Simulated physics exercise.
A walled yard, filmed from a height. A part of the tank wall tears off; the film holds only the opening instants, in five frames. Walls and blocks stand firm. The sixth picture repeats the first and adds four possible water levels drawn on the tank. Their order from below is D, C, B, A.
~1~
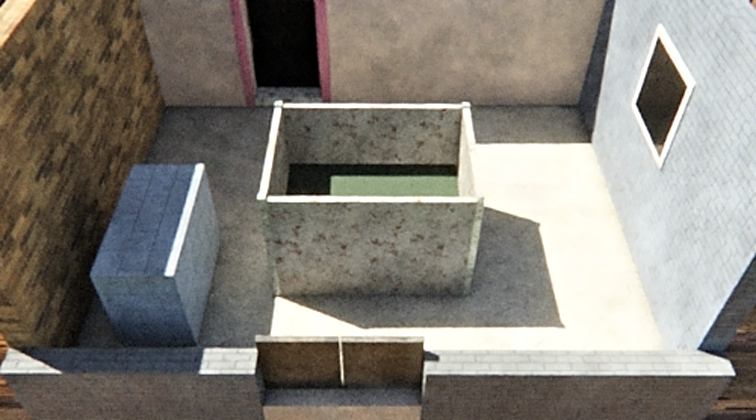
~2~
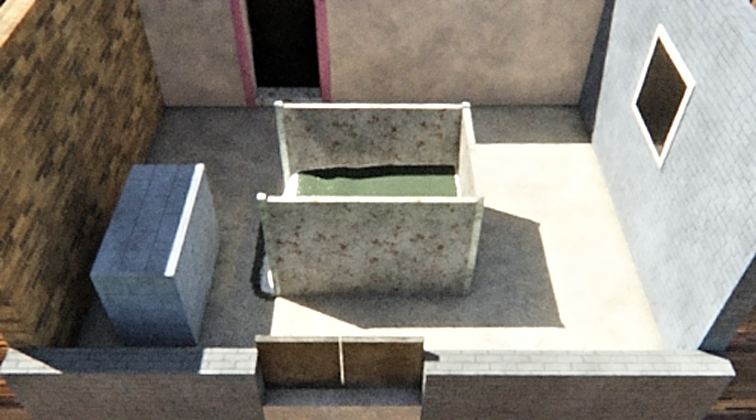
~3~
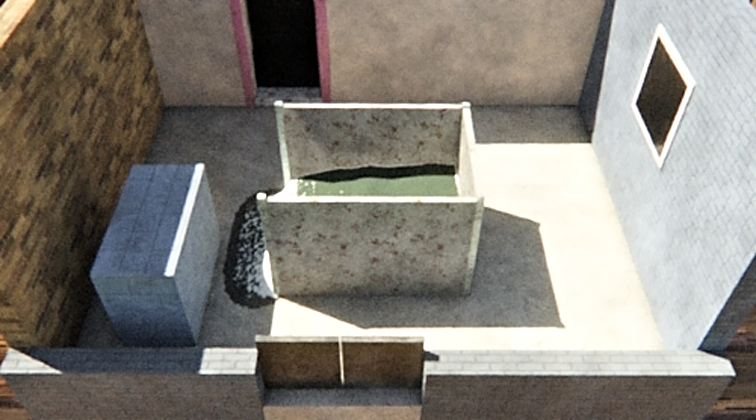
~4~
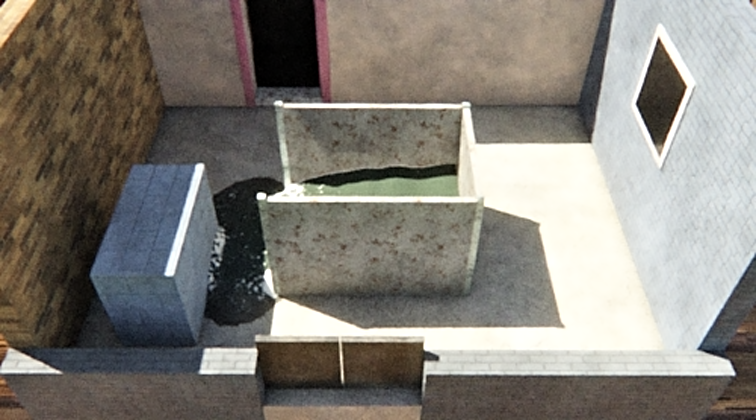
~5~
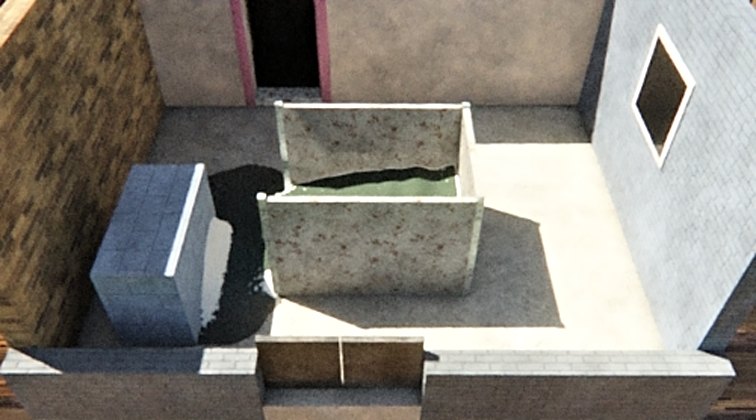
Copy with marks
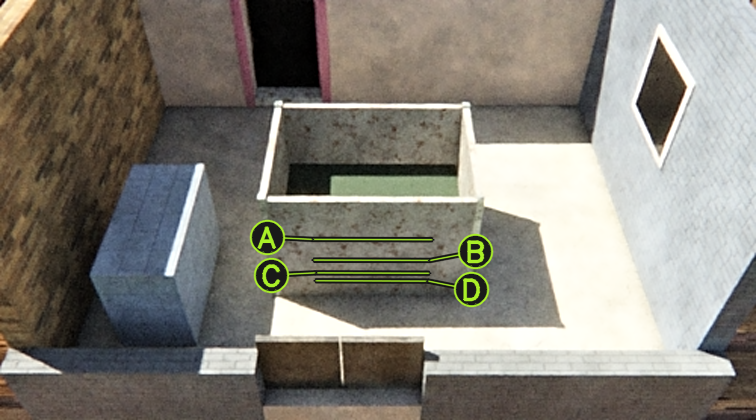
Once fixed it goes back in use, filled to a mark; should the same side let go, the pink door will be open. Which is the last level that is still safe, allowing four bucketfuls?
A will do.
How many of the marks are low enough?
All of them.
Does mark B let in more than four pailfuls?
No, not at all.
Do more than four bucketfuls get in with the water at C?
No, not at all.
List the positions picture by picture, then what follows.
Water in the tank at rest, its middle at (372, 204); foot of the pink doorway at (289, 106); shut gate at (341, 346).
Water covers 2 % of the ground and shows as far out as (268, 290).
Water covers 4 % of the ground and shows as far out as (244, 296).
Water covers 8 % of the ground and shows as far out as (230, 305).
Water covers 11 % of the ground and shows as far out as (245, 176).
On the marked copy, A at (371, 239); B at (372, 260); C at (372, 273); D at (372, 280); from the bottom up D, C, B, A.
With A, a bucket or two gets in.
With B, a splash gets over, under a bucket.
With C, nothing gets over.
With D, nothing gets over.
